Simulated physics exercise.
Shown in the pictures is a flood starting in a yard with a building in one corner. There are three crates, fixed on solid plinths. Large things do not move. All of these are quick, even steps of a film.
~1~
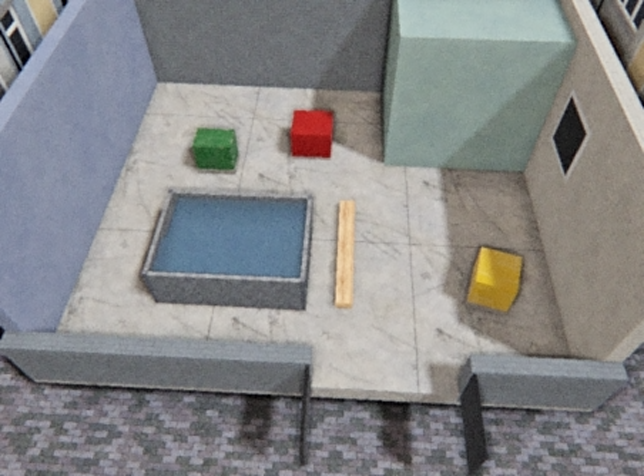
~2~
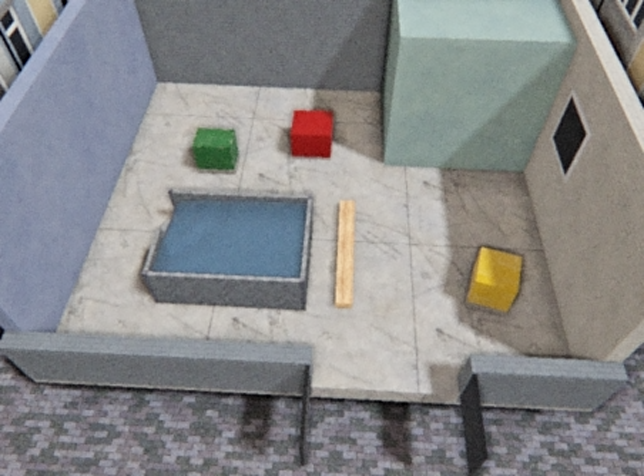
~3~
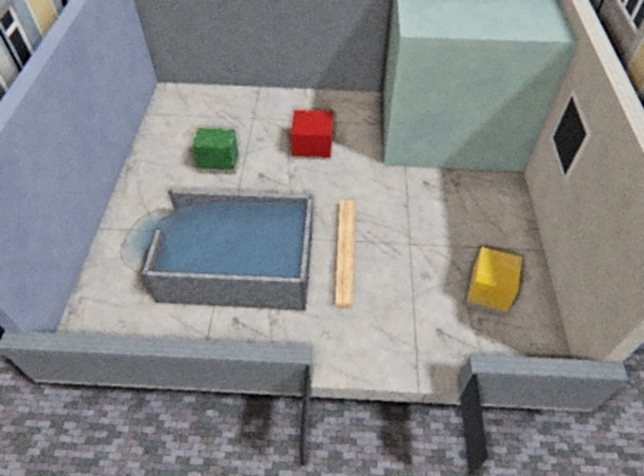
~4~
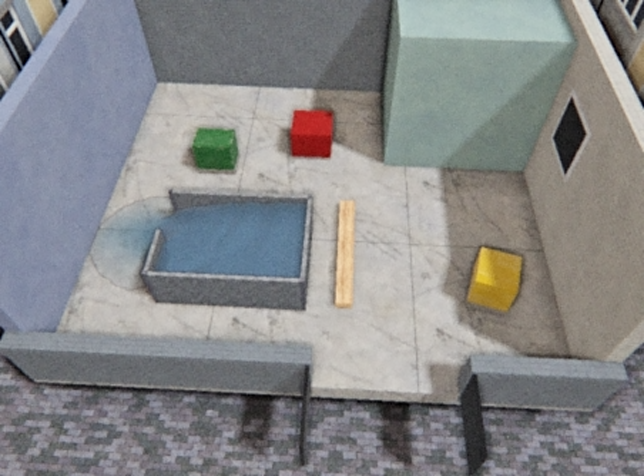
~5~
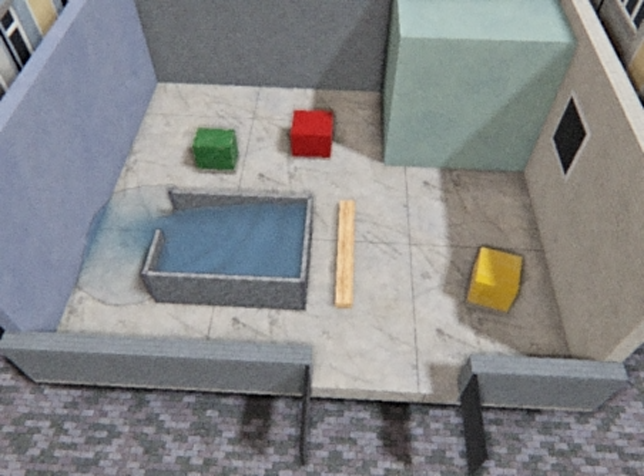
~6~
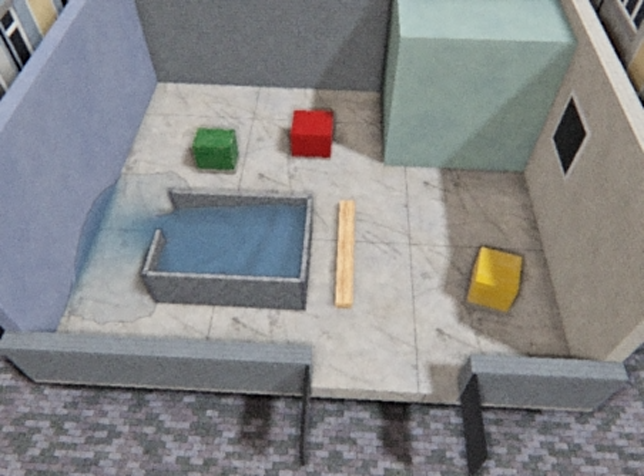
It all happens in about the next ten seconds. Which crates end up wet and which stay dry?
Outcome: The red crate will be hit by the water, the green crate will be spared, the yellow crate will be spared.
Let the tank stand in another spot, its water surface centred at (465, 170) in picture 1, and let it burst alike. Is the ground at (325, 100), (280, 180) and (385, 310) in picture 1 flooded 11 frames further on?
As listed: Flooded, wet, free of water.
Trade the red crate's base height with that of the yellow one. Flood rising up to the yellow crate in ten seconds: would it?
Verdict on the yellow crate: It gets flooded.
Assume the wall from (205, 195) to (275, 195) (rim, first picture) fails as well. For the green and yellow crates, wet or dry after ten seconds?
So the green crate goes wet while the yellow crate remains untouched.
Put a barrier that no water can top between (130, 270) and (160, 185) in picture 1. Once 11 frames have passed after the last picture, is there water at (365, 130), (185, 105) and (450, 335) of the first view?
As listed: Not flooded, covered, no water.
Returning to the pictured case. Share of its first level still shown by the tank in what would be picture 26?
Roughly 44 percent.
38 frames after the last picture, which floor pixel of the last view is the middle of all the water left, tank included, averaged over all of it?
Centre: Close to (251, 214).
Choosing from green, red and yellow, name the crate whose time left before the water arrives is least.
The green one, I say.
A moment on, water covers 15 % of the floor; the red crate not reached, the green crate not reached, the yellow crate not reached.
Next, water covers 25 % of the floor; the red crate not reached, the green crate water round its plinth, the yellow crate not reached.
Then, water covers 45 % of the floor; the red crate not reached, the green crate water round its plinth, the yellow crate not reached.
Later, water covers 65 % of the floor; the red crate water round its plinth, the green crate water round its plinth, the yellow crate water round its plinth.
In the end, water covers 95 % of the floor; the red crate was topped, the green crate stayed above the water, the yellow crate stayed above the water.
